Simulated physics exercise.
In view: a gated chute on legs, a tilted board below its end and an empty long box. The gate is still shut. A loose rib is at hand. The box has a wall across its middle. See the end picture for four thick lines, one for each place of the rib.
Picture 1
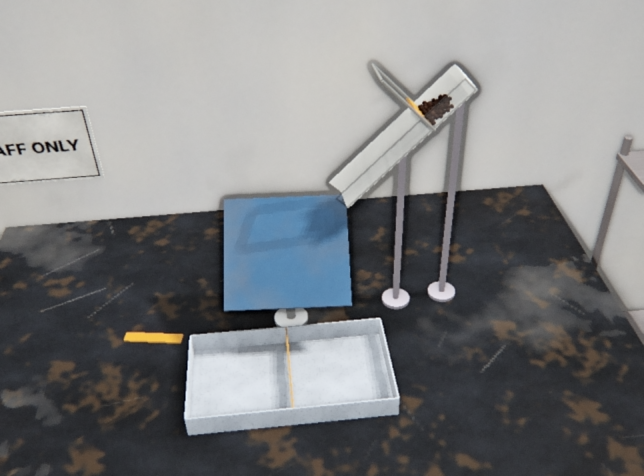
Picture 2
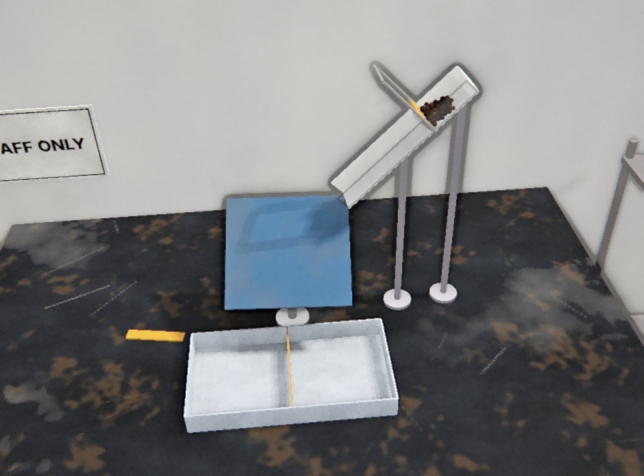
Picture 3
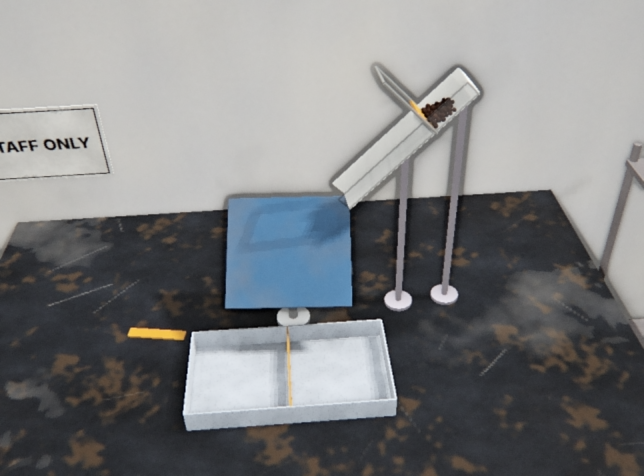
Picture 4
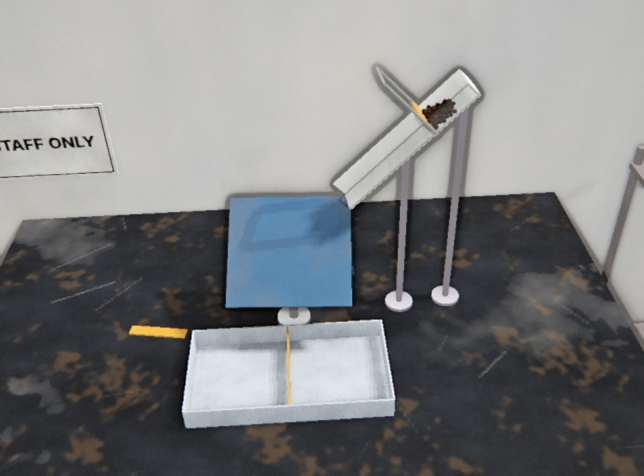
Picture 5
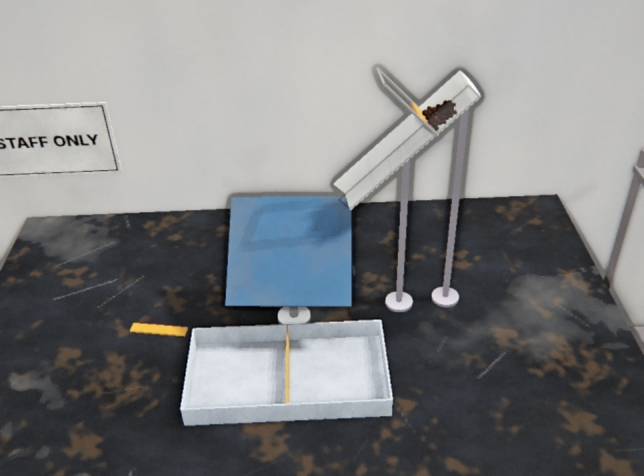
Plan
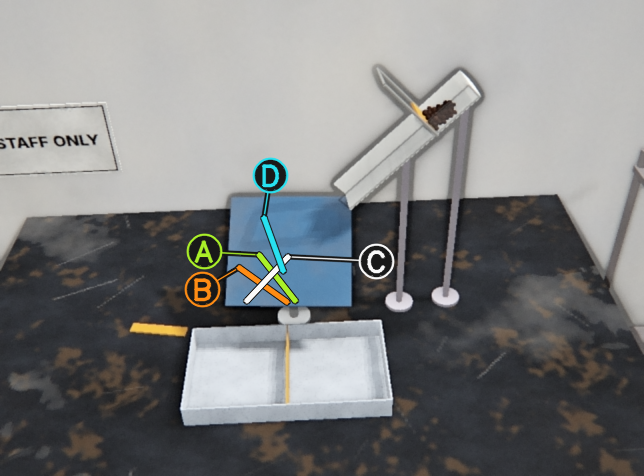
On a dark, blotchy tabletop, a small dark heap sat unmoving behind a gate in a sloping white chute, above a tilted blue board and an empty divided box, while the view drifted very slightly.
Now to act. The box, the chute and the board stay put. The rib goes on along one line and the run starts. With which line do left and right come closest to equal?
Take D.
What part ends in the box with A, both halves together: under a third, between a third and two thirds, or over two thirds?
Line A gives over two thirds.
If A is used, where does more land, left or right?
Right.
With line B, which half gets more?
More lands on the right.
On the marked copy, line A from (259, 254) to (295, 300); line B from (239, 267) to (287, 302); line C from (288, 256) to (246, 301); line D from (263, 217) to (283, 271).
With A, of what is caught, a stray few in the left half, nearly all in the right.
With B, of what is caught, a small part in the left half, nearly all in the right.
With C, of what is caught, most in the left half, a small part in the right.
With D, of what is caught, about a third in the left half, about two thirds in the right.
